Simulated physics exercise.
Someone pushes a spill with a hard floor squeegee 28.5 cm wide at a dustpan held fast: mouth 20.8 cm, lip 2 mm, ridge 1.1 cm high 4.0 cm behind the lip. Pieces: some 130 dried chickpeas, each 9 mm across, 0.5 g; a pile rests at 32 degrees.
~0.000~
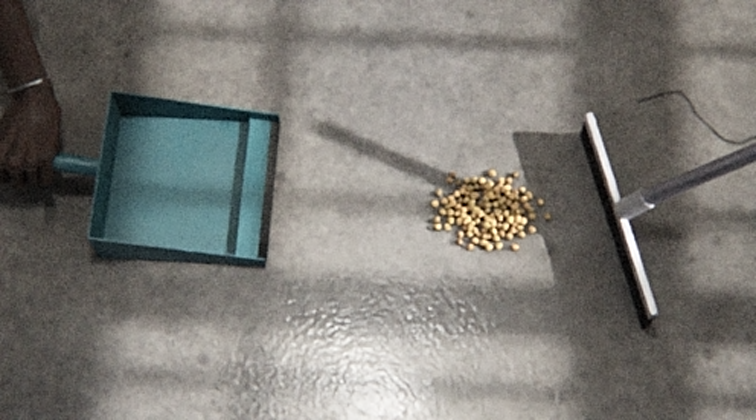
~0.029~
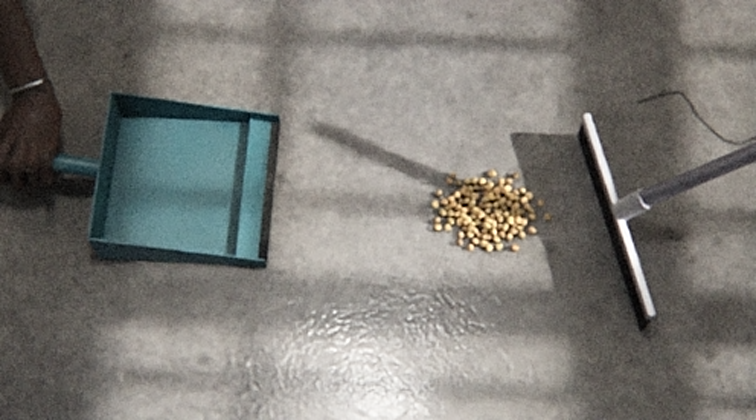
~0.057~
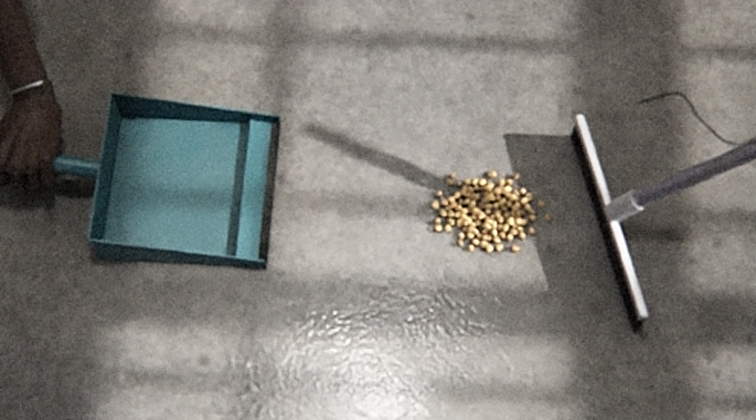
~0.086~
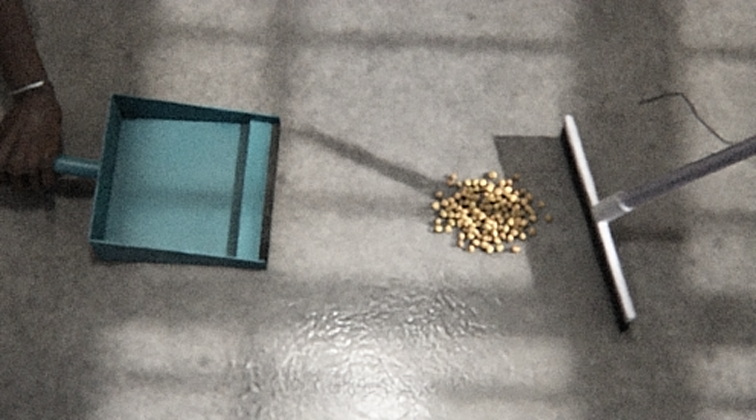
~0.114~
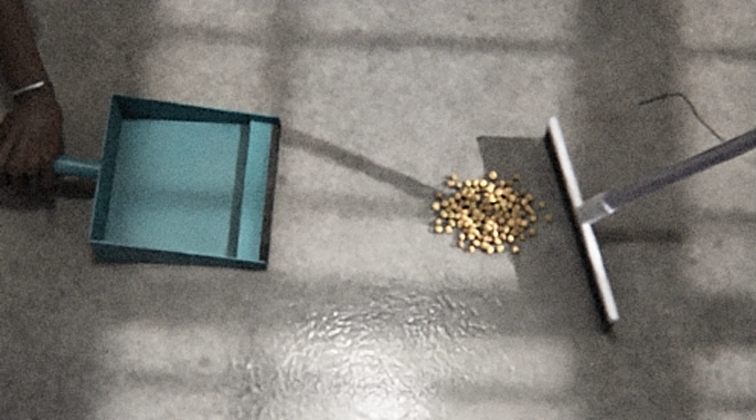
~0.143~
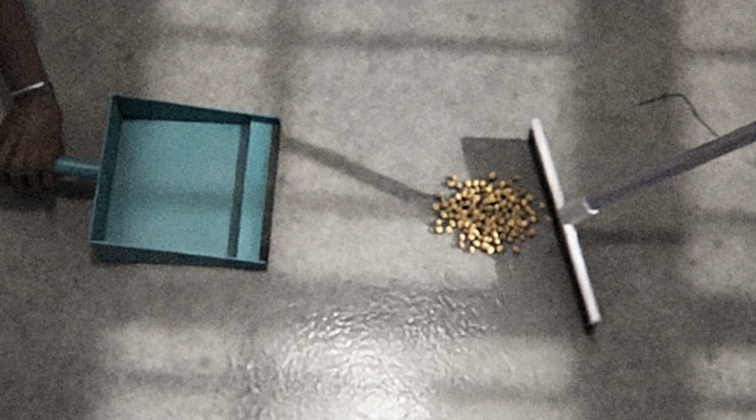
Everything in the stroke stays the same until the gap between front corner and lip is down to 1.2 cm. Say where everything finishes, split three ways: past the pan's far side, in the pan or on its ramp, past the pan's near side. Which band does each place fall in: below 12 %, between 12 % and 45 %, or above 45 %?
Far side: Below 12 %, pan: Between 12 % and 45 %, near side: Between 12 % and 45 %.
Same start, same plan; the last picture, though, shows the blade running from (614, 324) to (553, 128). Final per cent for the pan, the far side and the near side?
Split: Pan = 20, far = 0, near = 35.
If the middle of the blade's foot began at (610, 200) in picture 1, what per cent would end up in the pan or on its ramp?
It would come to about 15 in a hundred.
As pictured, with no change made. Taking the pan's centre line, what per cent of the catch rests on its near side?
I'd put it at around 80 per cent.
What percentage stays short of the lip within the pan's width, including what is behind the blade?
That works out near 60 percent.
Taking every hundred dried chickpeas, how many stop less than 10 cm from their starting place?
Roughly 0 in a hundred.
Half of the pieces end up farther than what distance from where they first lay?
I'd say close to 30 cm.
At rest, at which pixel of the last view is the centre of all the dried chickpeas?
Somewhere near (274, 236) in the last picture.
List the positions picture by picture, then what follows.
In the first picture, blade from (652, 314) to (588, 120), moved 0.0 cm, 0 of the pieces shifted so far; middle of the pieces at (487, 211); pan at (177, 188).
In the second picture, blade from (649, 315) to (586, 120), moved 0.3 cm, 0 of the pieces shifted so far; middle of the pieces at (487, 212).
In the third picture, blade from (642, 316) to (579, 121), moved 1.3 cm, 0 of the pieces shifted so far; middle of the pieces at (487, 213).
In the fourth picture, blade from (629, 318) to (567, 123), moved 2.9 cm, 0 of the pieces shifted so far; middle of the pieces at (488, 213).
In the fifth picture, blade from (613, 319) to (551, 124), moved 5.1 cm, 0 of the pieces shifted so far; middle of the pieces at (488, 214).
In the sixth picture, blade from (594, 320) to (534, 125), moved 7.4 cm, 0 of the pieces shifted so far; middle of the pieces at (488, 214); pan at (178, 191). Its pace works out near 0.79 m/s, heading 6 degrees towards the viewer's side.
After 0.35 s, middle of the blade 22 cm from the lip; 0 % over the lip, far side 0 %, near side 10 %.
After 0.49 s, middle of the blade 11 cm from the lip; 0 % over the lip, far side 0 %, near side 20 %.
After 0.76 s, middle of the blade 5 cm from the lip; 20 % over the lip, far side 0 %, near side 25 %.
At rest (1.3 s), far side 0 %, pan 15 %, near side 25 %, in front of the lip or behind the blade 60 %.
